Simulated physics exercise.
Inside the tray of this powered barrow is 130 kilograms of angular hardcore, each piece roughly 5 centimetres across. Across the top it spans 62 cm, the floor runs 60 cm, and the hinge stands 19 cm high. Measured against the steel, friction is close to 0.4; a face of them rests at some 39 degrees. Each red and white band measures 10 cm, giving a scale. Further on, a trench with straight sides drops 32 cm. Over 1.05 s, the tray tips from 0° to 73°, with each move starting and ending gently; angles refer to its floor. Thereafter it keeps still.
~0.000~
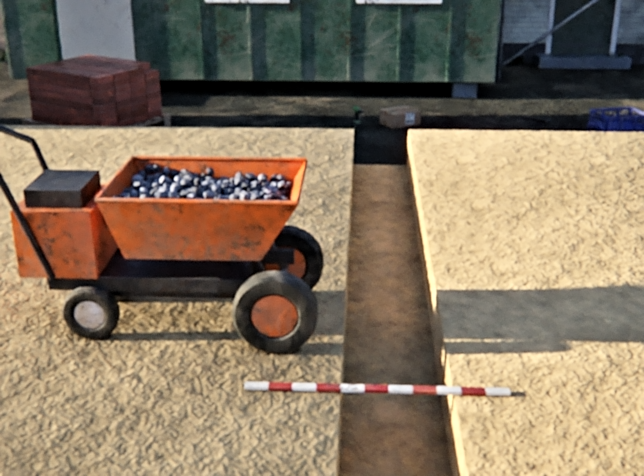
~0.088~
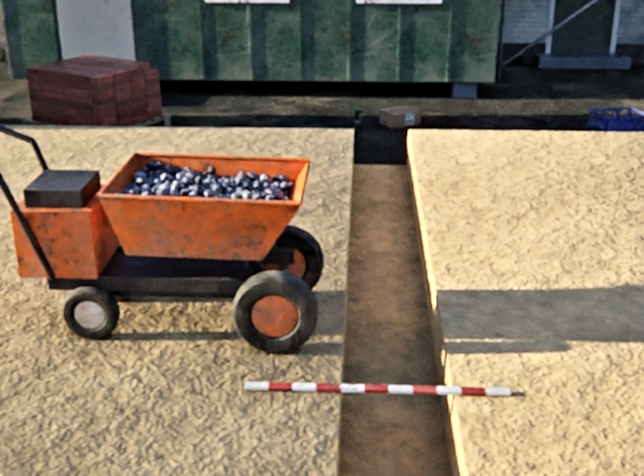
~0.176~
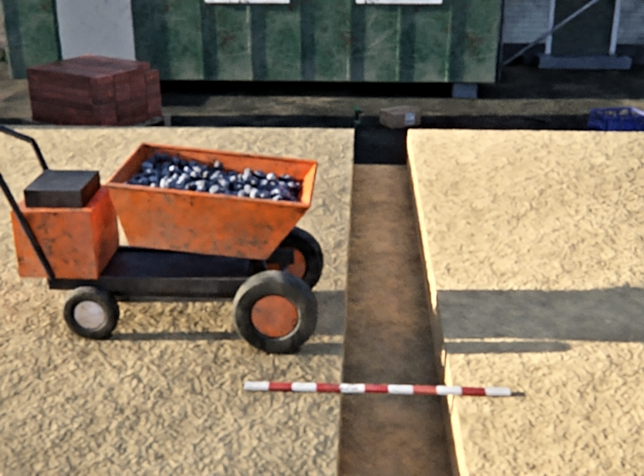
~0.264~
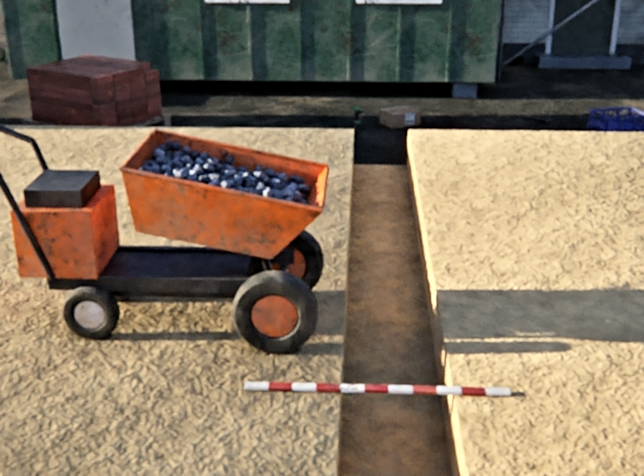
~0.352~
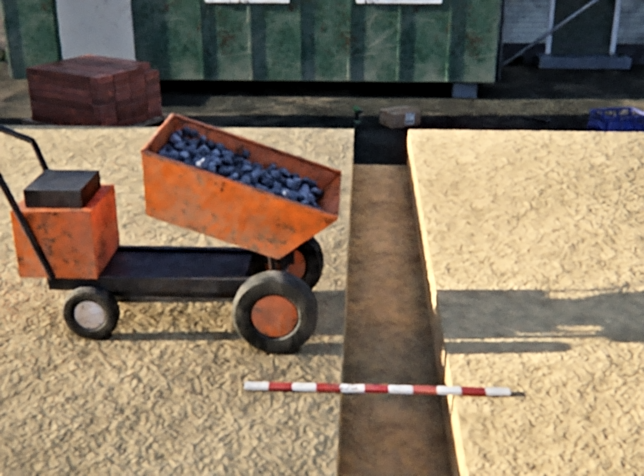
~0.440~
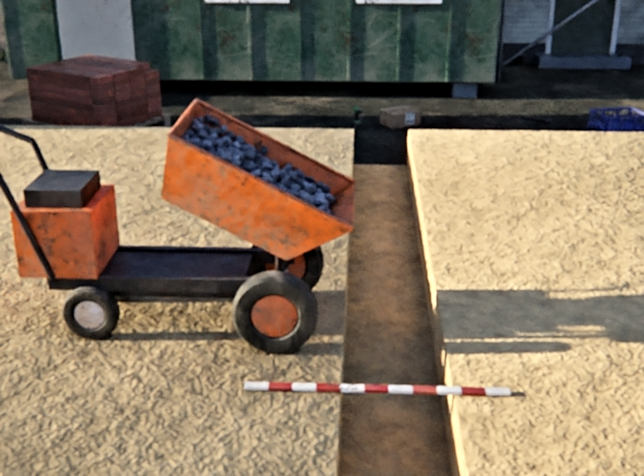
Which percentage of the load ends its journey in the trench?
Roughly 53 per cent.
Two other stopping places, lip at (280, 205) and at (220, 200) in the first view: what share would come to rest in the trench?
About 70 and 75 per cent.
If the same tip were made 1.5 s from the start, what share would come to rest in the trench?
It'd be some 60 per cent.
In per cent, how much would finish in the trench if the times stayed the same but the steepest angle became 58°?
I'd guess some 20 in a hundred.
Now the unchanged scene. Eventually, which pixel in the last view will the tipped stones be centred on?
Around (425, 365).
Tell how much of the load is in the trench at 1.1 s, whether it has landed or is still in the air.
15 per cent, give or take.
After 0.8 s the floor is at 62°; 100 % in the tray; the foremost stones are at (387, 257).
After 1.1 s the floor is at 73°; 73 % in the tray, 16 % in the trench, 10 % past the trench; the foremost stones are at (493, 342).
After 1.5 s the floor is at 73°; 44 % in the tray, 31 % in the trench, 25 % past the trench; the foremost stones are at (580, 342).
After 3.5 s the floor is at 73°; 23 % in the tray, 53 % in the trench, 24 % past the trench; the foremost stones are at (605, 334).
